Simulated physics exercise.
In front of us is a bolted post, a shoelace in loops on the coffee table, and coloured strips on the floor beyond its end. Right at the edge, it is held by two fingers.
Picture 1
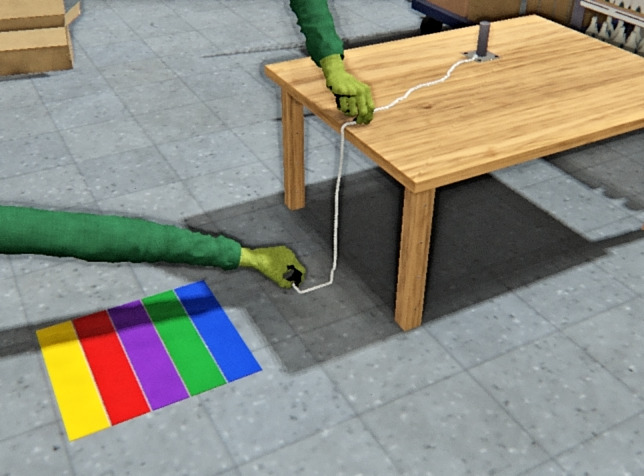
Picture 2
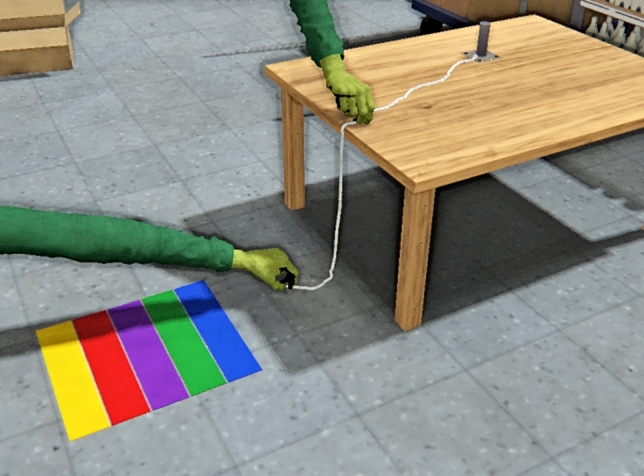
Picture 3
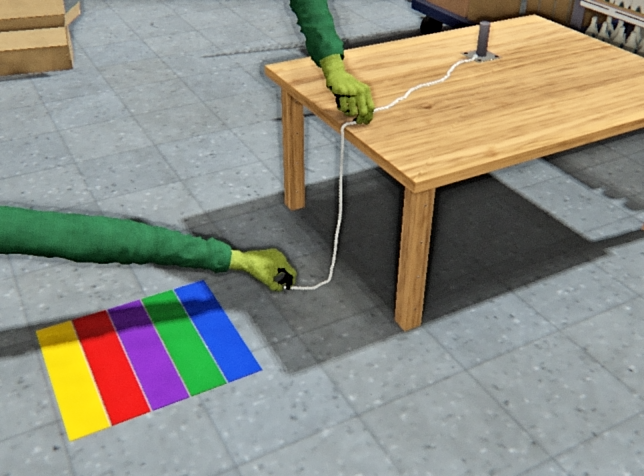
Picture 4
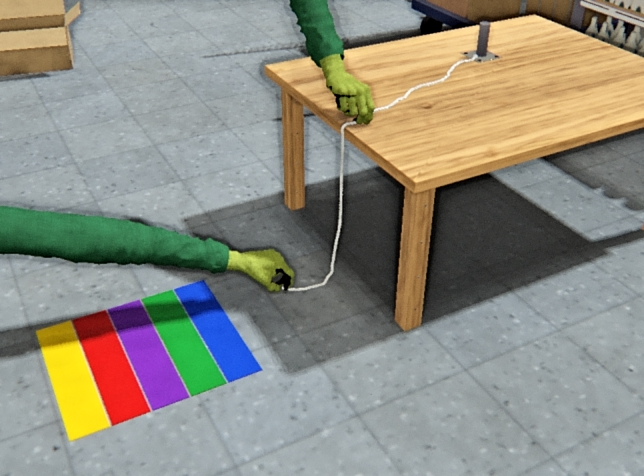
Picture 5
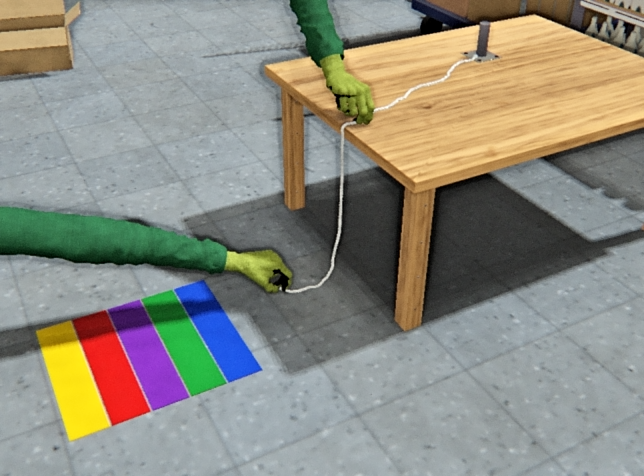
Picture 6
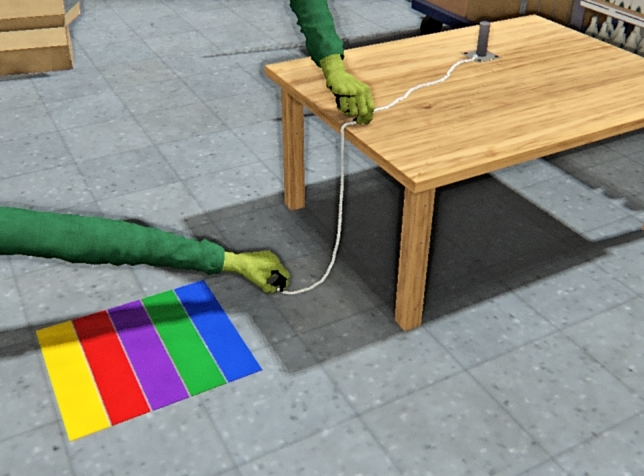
At the coffee table, one green-sleeved hand holds a white shoelace while another draws its end slightly left.
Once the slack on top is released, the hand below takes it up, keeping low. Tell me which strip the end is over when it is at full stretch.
It is over the green strip.
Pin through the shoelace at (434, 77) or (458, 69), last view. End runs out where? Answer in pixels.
It would be somewhere around (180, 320) the first time and (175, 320) the second.
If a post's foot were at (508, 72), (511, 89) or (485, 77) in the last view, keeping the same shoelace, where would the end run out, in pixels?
The first try gives (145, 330), the second (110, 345) and the third (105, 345).
Soon after, end near (241, 301); short of the strips.
After that, end near (199, 315); over blue.
At the stop, end near (174, 323); over green. The green one.
